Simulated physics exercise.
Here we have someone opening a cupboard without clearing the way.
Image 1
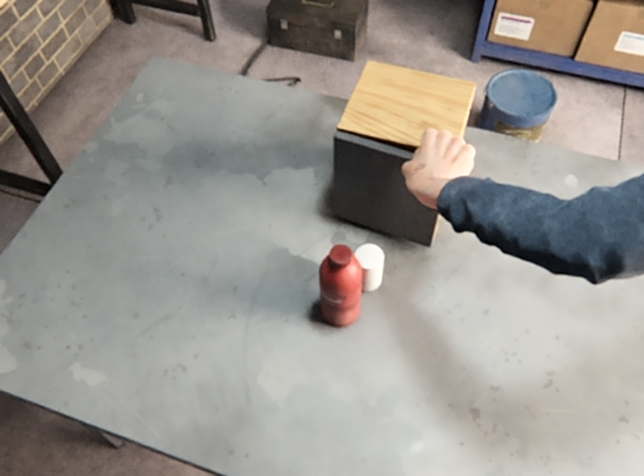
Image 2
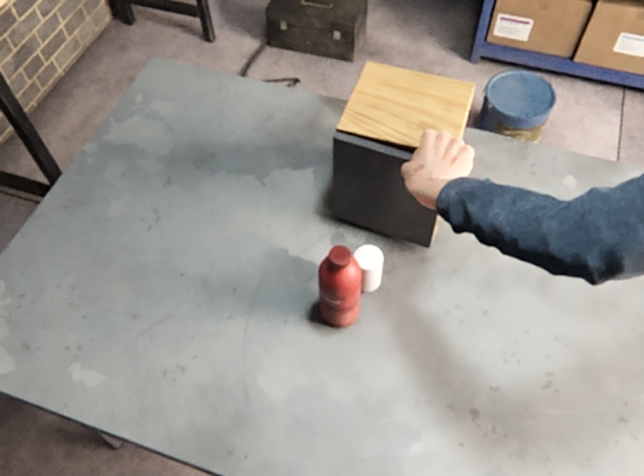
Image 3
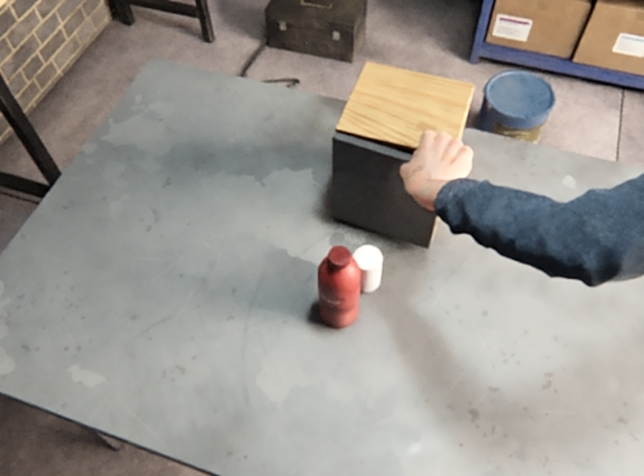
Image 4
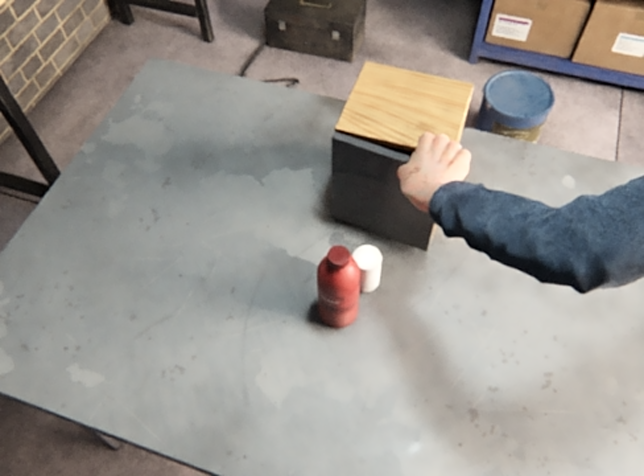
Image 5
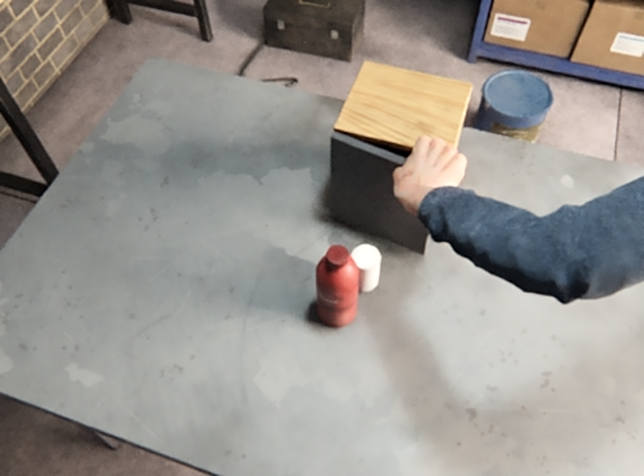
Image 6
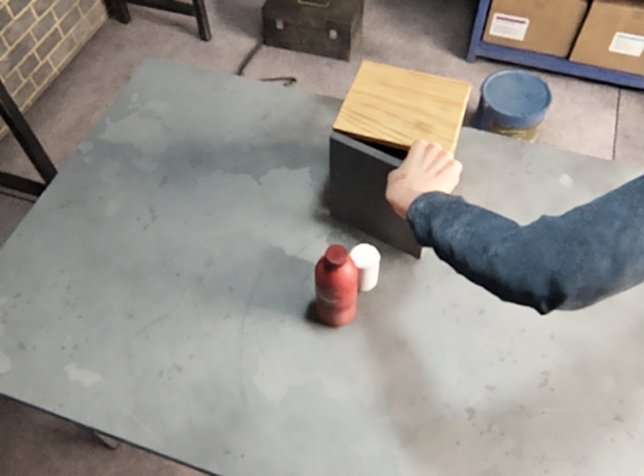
A hand in a blue sleeve grips the right edge of the dark door on a wood-topped cupboard, the door at first almost shut. The hand then draws it slightly open toward the viewer, while a red bottle and a white candle stand on the gray table in front.
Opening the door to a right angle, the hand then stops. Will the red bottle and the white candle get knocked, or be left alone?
I think the red bottle gets knocked, the white candle gets knocked.
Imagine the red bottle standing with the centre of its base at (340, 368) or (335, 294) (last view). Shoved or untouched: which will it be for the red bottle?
In that order, it remains where it is; is struck.
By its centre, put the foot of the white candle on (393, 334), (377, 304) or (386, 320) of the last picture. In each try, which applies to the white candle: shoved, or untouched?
Taking the tries in turn, it is never reached; gets hit and moved; is never reached.
Then, 0.92 s past the last view, door 54° open; red bottle travelled a little near (328, 289); white candle travelled about its own width near (342, 276).
Then, 1.28 s past the last view, door 70° open; red bottle travelled a little near (315, 295); white candle travelled well along near (317, 277).
Finally, the red bottle gets knocked, near (302, 301); the white candle gets knocked, near (287, 273).
